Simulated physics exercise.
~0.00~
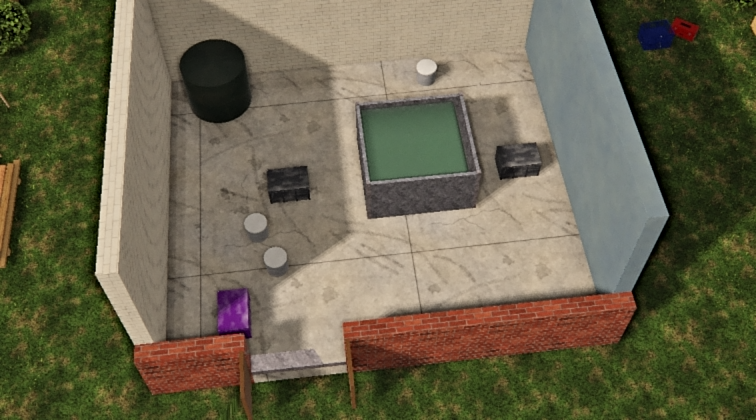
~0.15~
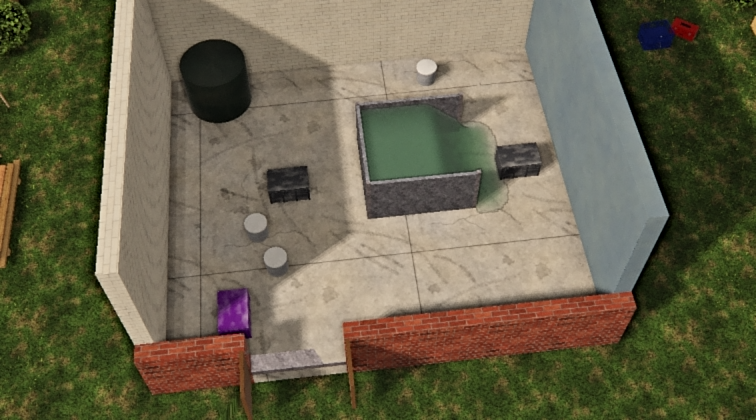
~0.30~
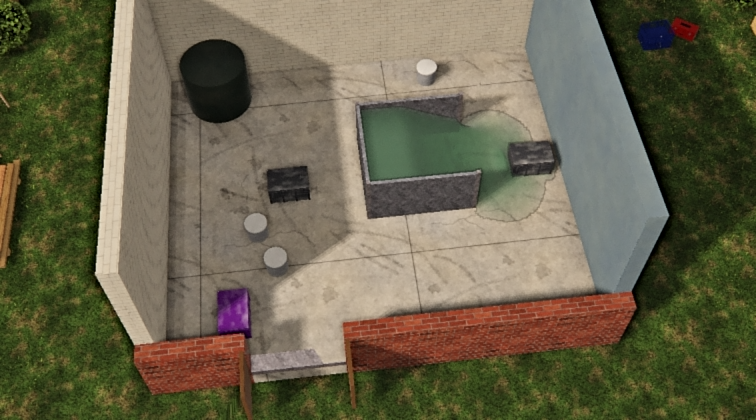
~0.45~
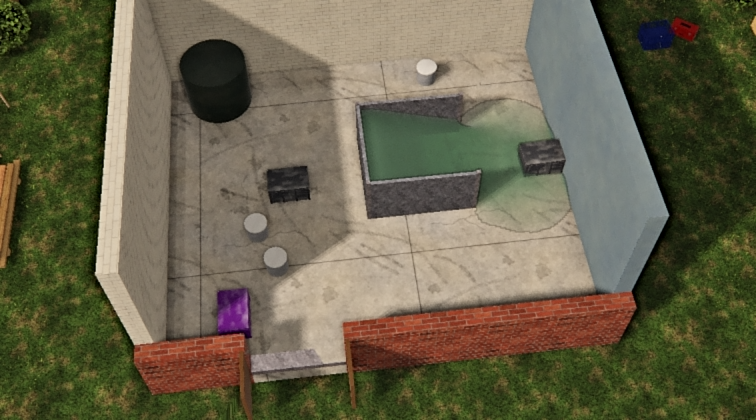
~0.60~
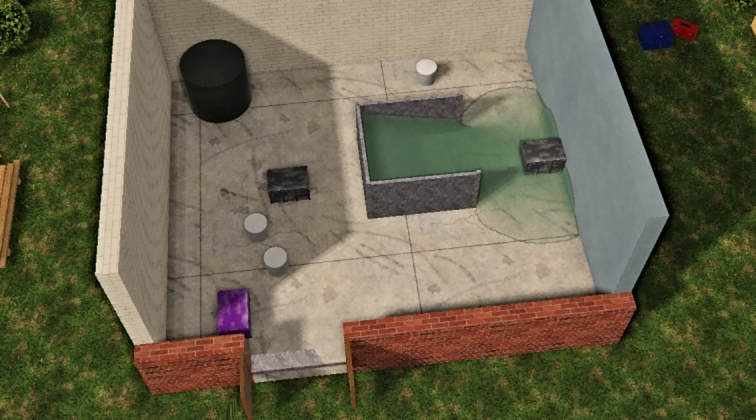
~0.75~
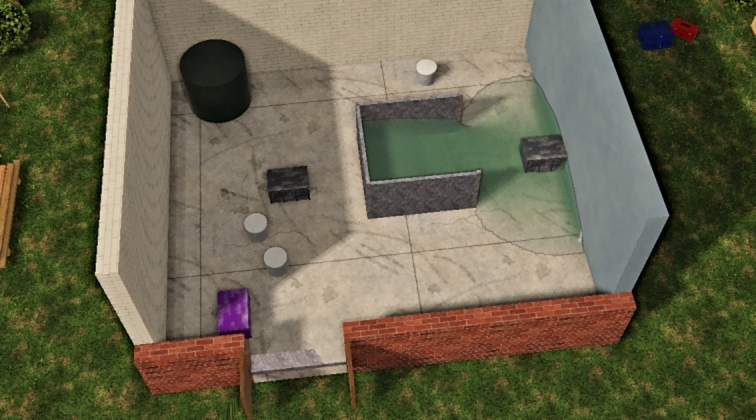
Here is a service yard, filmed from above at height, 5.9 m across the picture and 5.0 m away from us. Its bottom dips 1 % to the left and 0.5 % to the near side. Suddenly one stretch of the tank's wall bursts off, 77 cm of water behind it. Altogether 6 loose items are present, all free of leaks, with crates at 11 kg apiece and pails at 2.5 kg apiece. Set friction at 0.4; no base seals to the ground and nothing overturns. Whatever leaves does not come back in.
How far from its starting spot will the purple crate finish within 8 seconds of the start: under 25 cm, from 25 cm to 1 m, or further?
From 25 cm to 1 m away.
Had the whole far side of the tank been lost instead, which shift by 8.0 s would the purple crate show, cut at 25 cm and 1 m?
Result: The purple crate goes a long way.
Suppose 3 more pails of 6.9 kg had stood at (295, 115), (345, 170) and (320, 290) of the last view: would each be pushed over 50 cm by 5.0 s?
Listed order gives above the limit, within the limit, above the limit.
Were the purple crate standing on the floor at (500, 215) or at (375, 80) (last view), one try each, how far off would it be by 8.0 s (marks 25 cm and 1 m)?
From the first place it goes well off; from the second it goes well off.
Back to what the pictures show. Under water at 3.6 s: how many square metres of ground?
My estimate is roughly 24 m2.
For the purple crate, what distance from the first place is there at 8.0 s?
Roughly 60 cm.
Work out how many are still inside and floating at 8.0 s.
Then: 6.
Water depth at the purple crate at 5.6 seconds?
Roughly 10 cm deep.
After 1.6 s the purple crate is near (233, 309), 0.0 m from its start, aground; 0 of 6 are out; 1 afloat.
After 3.6 s the purple crate is near (201, 312), 0.4 m from its start, aground; 0 of 6 are out; 1 afloat.
After 5.6 s the purple crate is near (180, 297), 0.7 m from its start, afloat; 0 of 6 are out; 5 afloat.
After 8.0 s the purple crate is near (180, 311), 0.7 m from its start, afloat; 0 of 6 are out; 6 afloat.
